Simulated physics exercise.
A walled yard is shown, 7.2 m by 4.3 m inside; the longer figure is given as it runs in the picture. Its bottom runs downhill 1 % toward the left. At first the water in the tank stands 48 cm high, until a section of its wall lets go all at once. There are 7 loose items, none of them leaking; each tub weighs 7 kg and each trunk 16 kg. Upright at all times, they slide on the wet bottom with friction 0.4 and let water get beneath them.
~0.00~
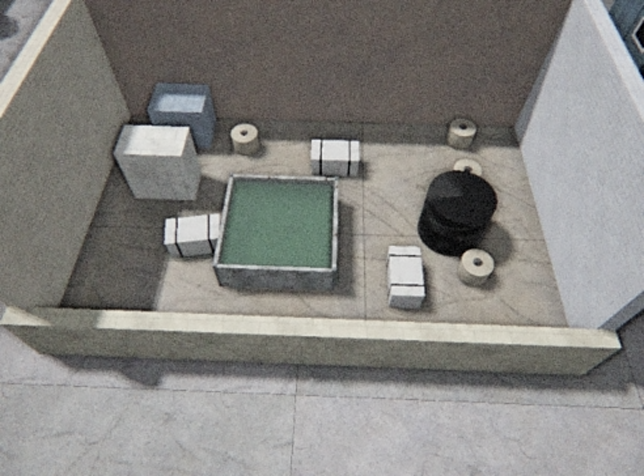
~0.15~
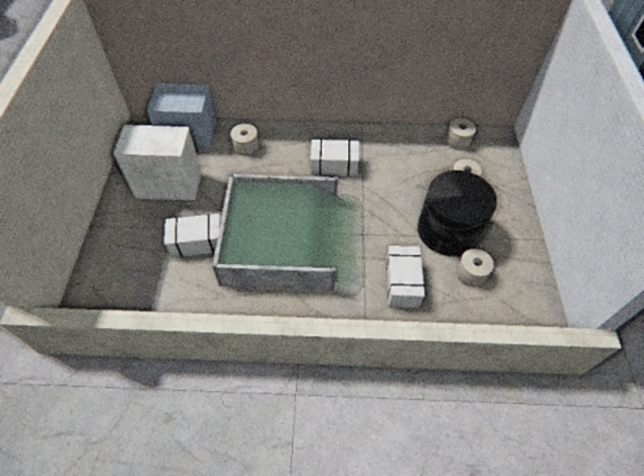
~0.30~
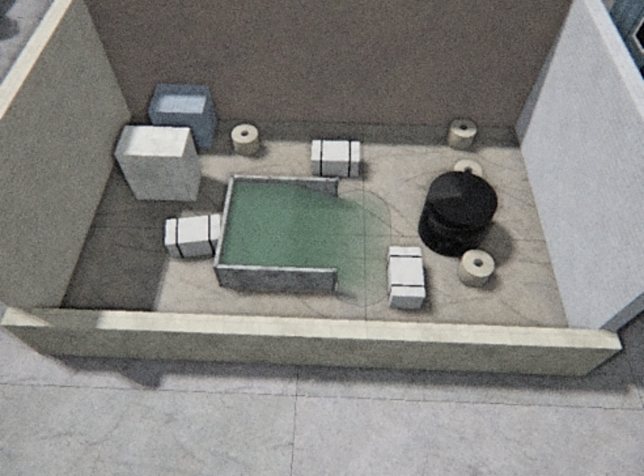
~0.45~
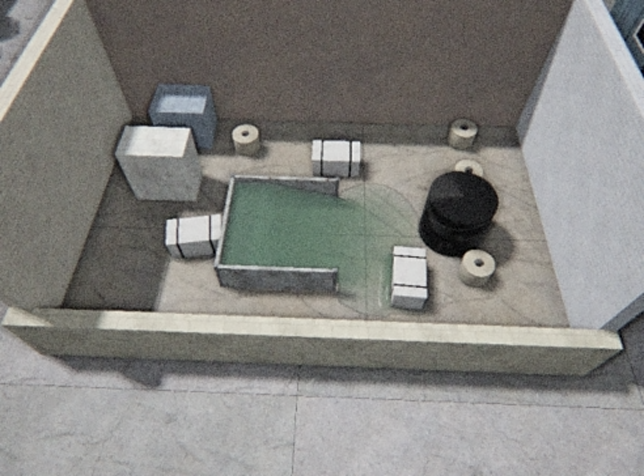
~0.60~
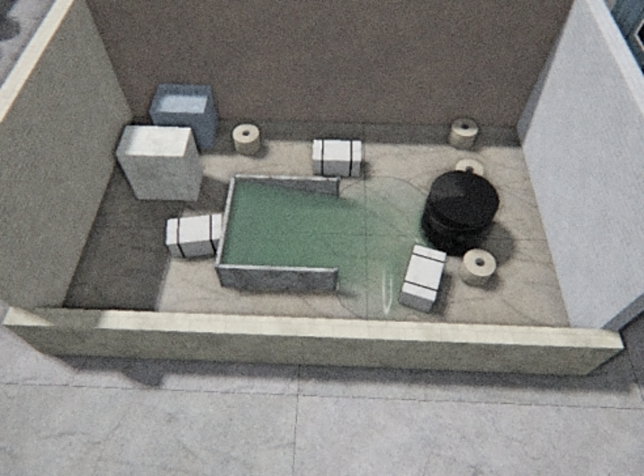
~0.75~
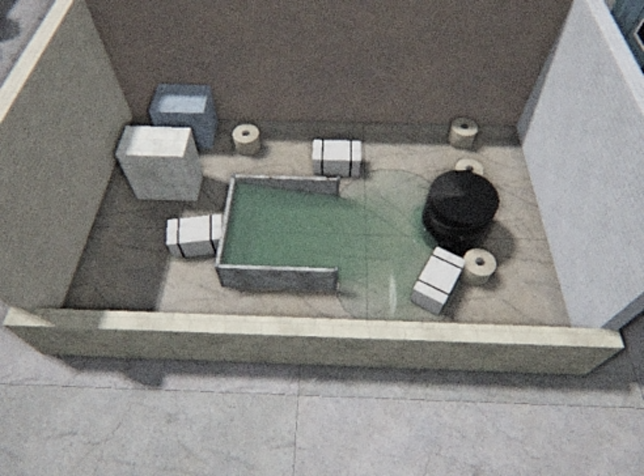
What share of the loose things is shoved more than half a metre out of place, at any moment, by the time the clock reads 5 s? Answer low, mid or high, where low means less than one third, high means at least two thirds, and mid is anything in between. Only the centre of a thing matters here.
Mid.
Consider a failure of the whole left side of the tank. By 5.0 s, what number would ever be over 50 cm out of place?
That gives 1 of them.
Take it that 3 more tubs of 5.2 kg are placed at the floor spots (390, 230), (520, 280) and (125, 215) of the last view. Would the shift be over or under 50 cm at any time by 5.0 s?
Taking them one by one: It goes beyond, then it goes beyond, then it stays within.
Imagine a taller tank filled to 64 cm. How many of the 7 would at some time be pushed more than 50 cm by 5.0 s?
4.
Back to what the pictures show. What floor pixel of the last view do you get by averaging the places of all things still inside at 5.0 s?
Mean position approx. (374, 171).
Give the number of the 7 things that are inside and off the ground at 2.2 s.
I count 2.
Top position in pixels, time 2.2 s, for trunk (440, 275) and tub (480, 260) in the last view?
Somewhere around (563, 296) and (552, 260).
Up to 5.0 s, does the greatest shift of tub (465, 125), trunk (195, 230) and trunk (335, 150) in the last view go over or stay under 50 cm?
Taking them in turn, the answers are greater, smaller and smaller.
After 1.1 s 1 of 7 are over 50 cm from their spots; 0 afloat.
After 2.2 s 3 of 7 are over 50 cm from their spots; 2 afloat.
After 3.5 s 4 of 7 are over 50 cm from their spots; 4 afloat.
After 5.0 s 4 of 7 are over 50 cm from their spots, and 4 have been at some point; 4 afloat.
